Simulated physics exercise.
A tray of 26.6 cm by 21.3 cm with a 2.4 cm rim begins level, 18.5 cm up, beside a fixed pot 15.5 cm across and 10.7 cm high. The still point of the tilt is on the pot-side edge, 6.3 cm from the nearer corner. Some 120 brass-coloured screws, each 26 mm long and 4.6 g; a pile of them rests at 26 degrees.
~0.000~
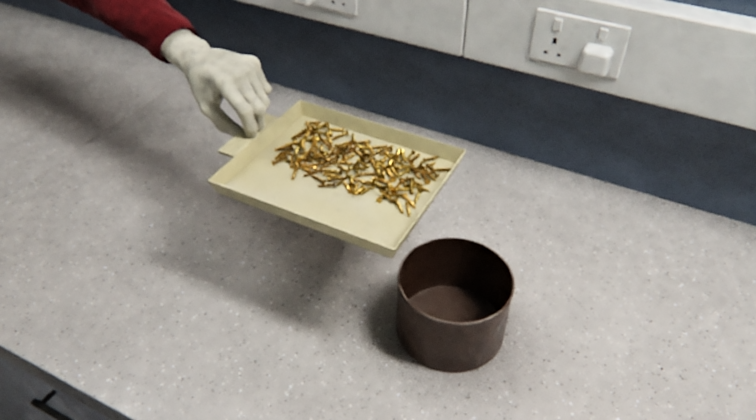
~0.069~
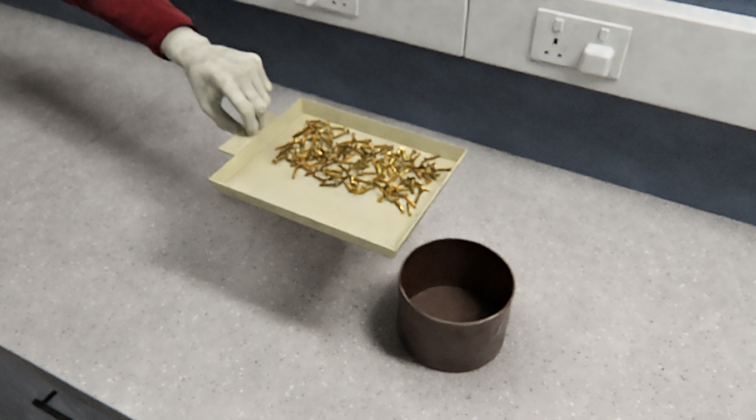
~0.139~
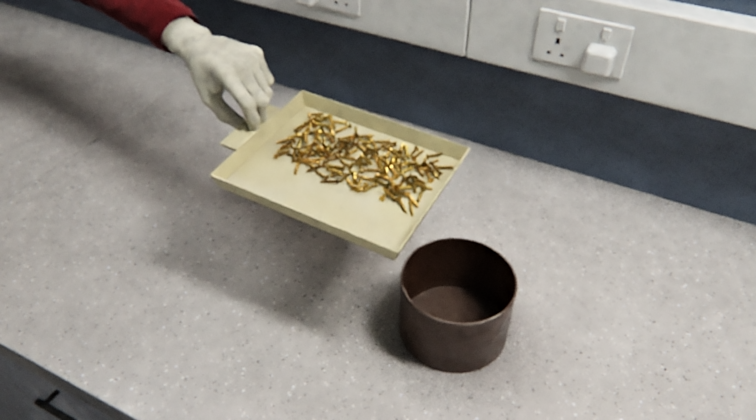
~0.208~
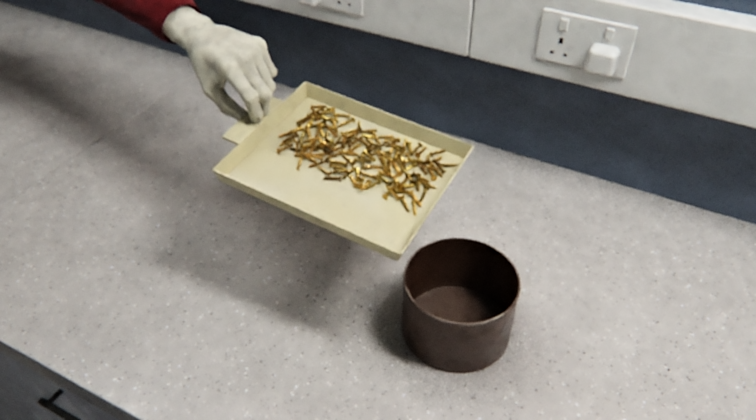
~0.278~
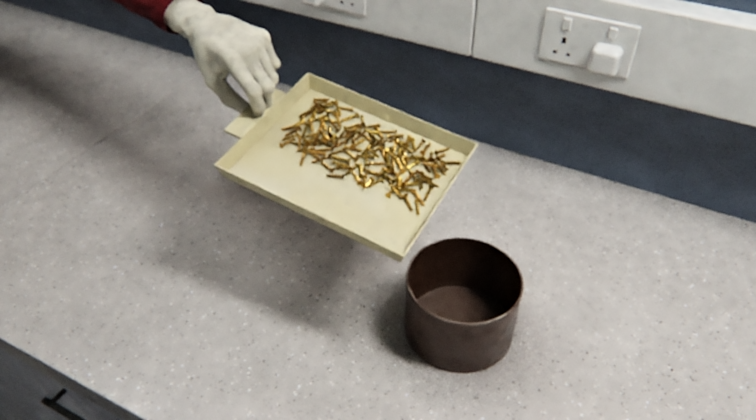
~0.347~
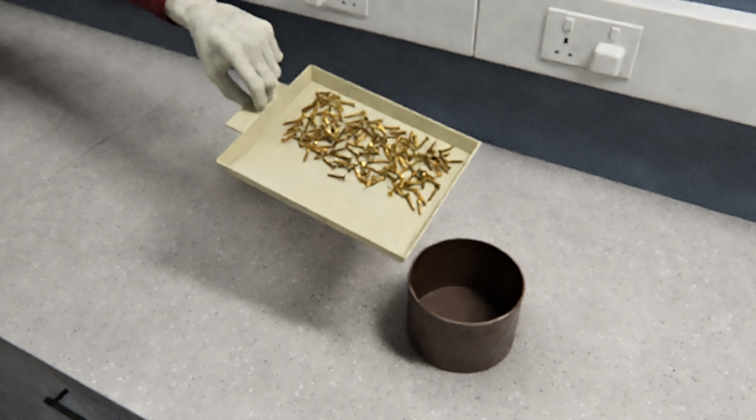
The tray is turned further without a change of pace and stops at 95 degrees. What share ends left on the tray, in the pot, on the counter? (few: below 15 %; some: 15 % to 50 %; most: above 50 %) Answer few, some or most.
Tray few, pot some, counter most.
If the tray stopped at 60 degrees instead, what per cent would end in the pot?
Then about 0 per cent.
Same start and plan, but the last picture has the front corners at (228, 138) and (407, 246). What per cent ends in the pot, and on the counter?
Pot 50, counter 50.
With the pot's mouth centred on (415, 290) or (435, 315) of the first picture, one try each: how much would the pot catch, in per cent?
About 100 and 95 per cent.
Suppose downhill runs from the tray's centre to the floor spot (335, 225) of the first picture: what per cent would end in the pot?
About 5 per cent.
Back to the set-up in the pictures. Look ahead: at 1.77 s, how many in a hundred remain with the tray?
Roughly 90 per cent.
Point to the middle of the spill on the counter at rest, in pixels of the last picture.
Around (399, 374).
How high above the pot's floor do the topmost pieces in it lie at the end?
Roughly 1.5 cm.
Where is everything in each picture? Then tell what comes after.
The first picture shows tray tilt 0 degrees, front corners at (215, 179) and (392, 244); middle of the pieces at (357, 163); pot at (456, 278).
The second picture shows tray tilt 1 degrees, front corners at (215, 178) and (393, 245); middle of the pieces at (358, 162).
The third picture shows tray tilt 4 degrees, front corners at (217, 173) and (395, 247), lowest corner right front; middle of the pieces at (360, 158).
The fourth picture shows tray tilt 7 degrees, front corners at (219, 168) and (399, 248), lowest corner right front; middle of the pieces at (363, 154).
The fifth picture shows tray tilt 10 degrees, front corners at (222, 163) and (402, 250), lowest corner right front; middle of the pieces at (366, 150).
The sixth picture shows tray tilt 13 degrees, front corners at (223, 159) and (404, 252), lowest corner right front; middle of the pieces at (369, 146); pot at (466, 278). The tray's pace is about 45 degrees a second.
After 1.20 s, tilt 51 degrees; the tray holds 95 %, the pot 0 %.
After 1.77 s, tilt 76 degrees; the tray holds 90 %, the pot 0 %.
After 2.40 s, tilt 95 degrees; the tray holds 0 %, the pot 30 %.
By 3.0 s all is still; tray 0 %, pot 30 %, counter 70 %.
